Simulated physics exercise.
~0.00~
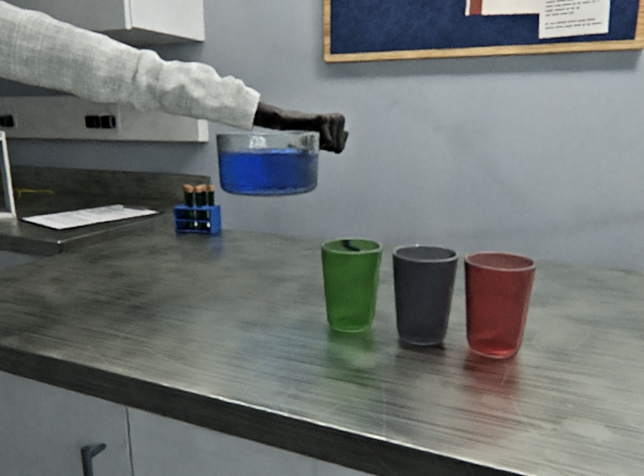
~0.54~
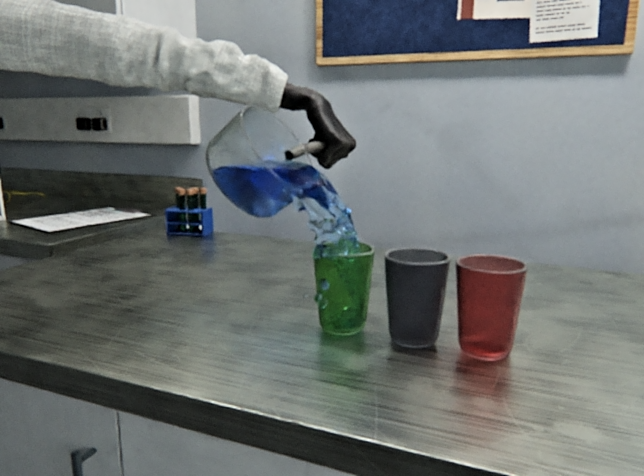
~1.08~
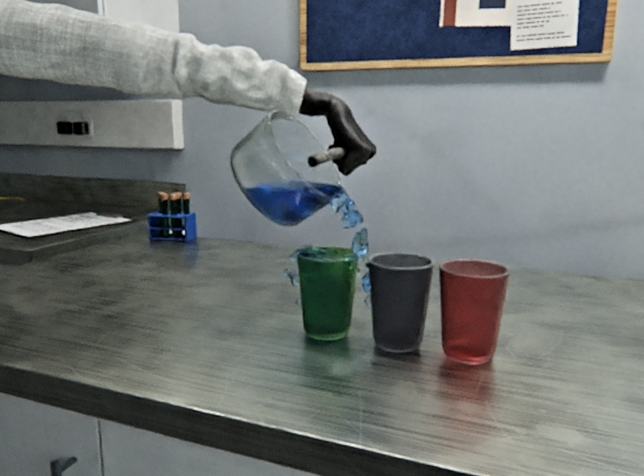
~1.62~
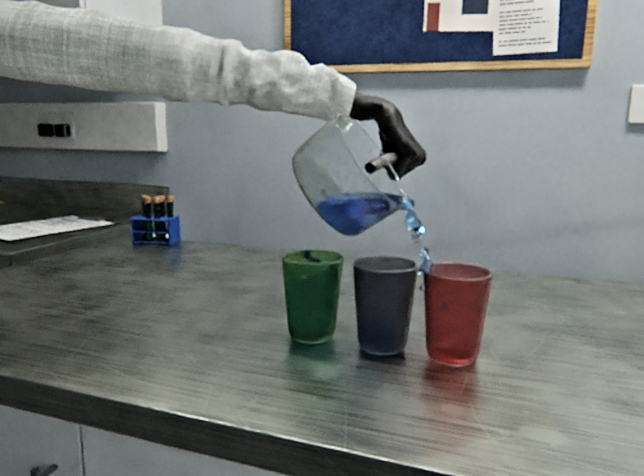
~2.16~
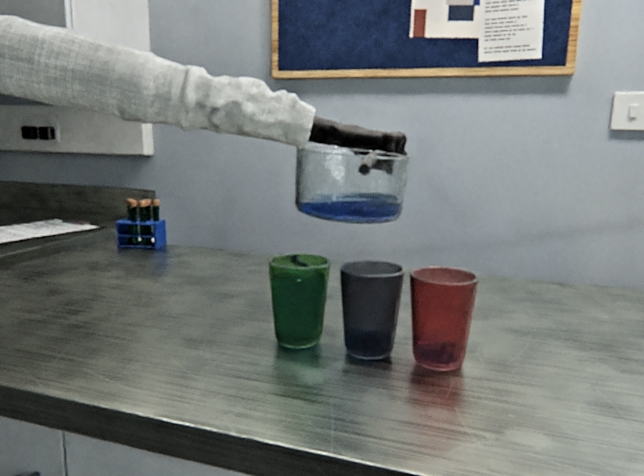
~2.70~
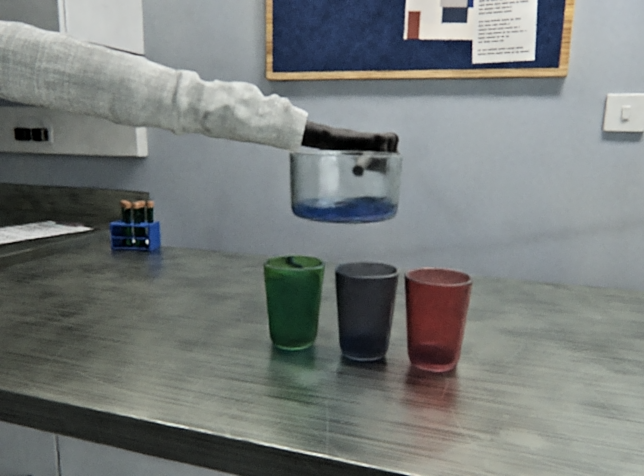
A small clear pot of blue water, held by a dark hand in a pale sleeve, hangs over a grey streaked counter in a lab-like room, seen from the front and slightly above. Green, dark grey and red tumblers stand in a row, with a blue rack of tubes and a pinboard behind. The pot tips rightwards and pours into the green tumbler, splashing at its rim. Still tilted, it sweeps right over the others as the view pans slightly right. Finally it levels above the tumblers, with some blue water left inside.
